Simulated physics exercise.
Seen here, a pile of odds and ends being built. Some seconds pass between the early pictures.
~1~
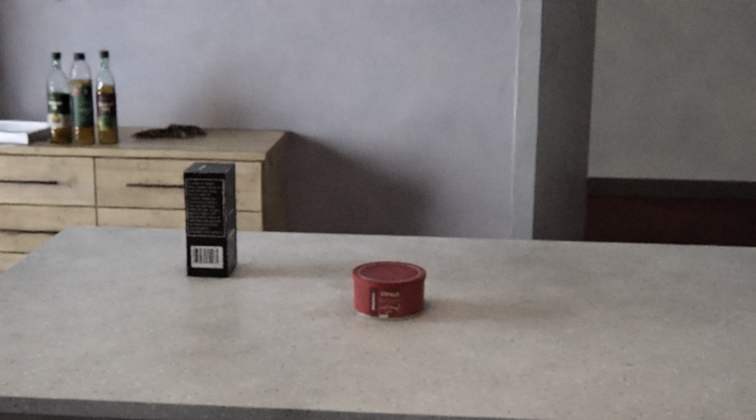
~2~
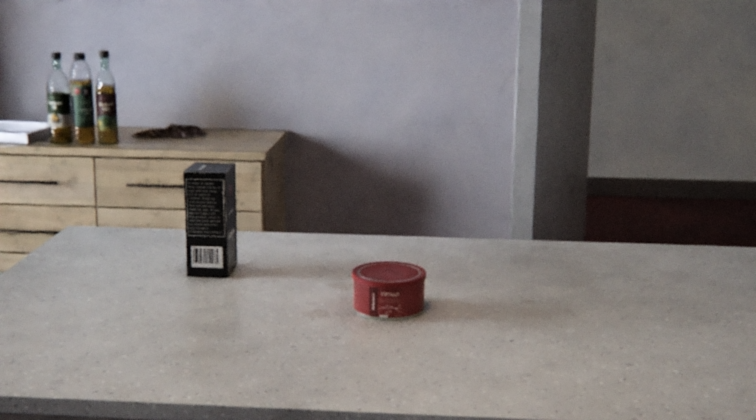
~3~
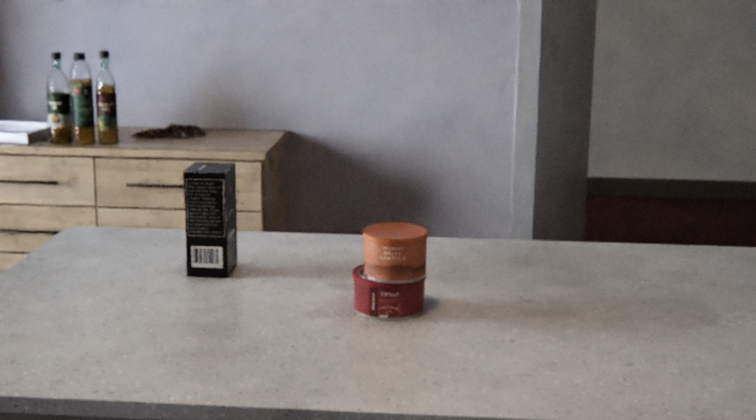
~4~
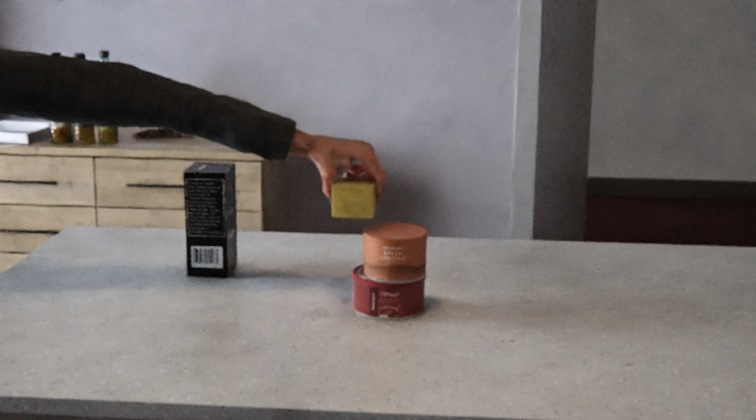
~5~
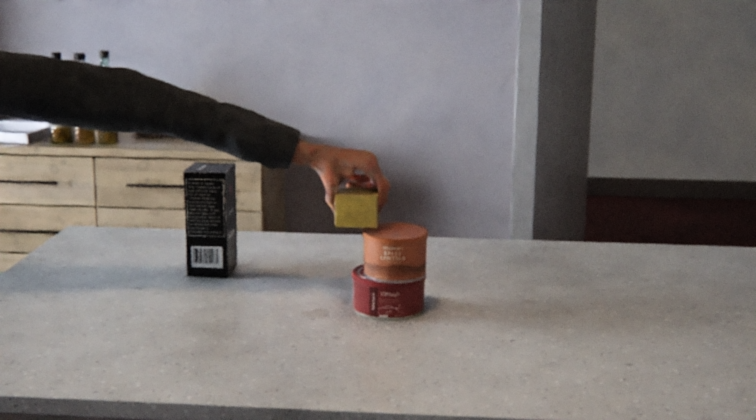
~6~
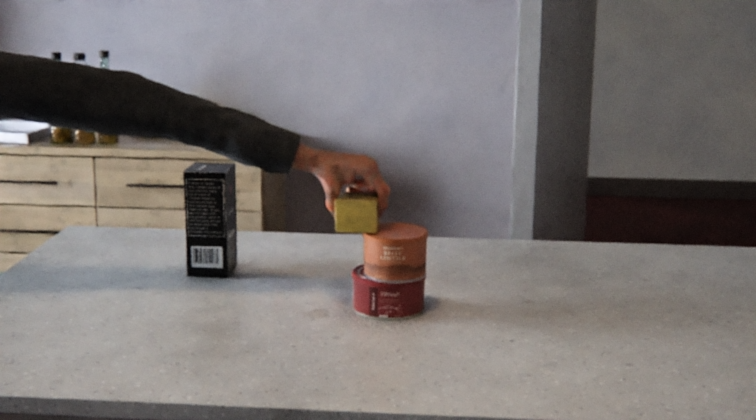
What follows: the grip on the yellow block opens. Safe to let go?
The pile gives way.
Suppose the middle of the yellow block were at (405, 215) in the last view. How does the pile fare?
Then it stays up.
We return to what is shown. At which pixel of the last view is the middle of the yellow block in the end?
Near (299, 291).
Then, 0.30 s after the last picture, yellow block now fallen.
Then, 0.40 s after the last picture, things are still on the move.
Then, 0.50 s after the last picture, as before.
At rest, fallen, yellow block; the other 3 in place. Seen from the same camera at the end, yellow block near (299, 291). The pile loses its balance.
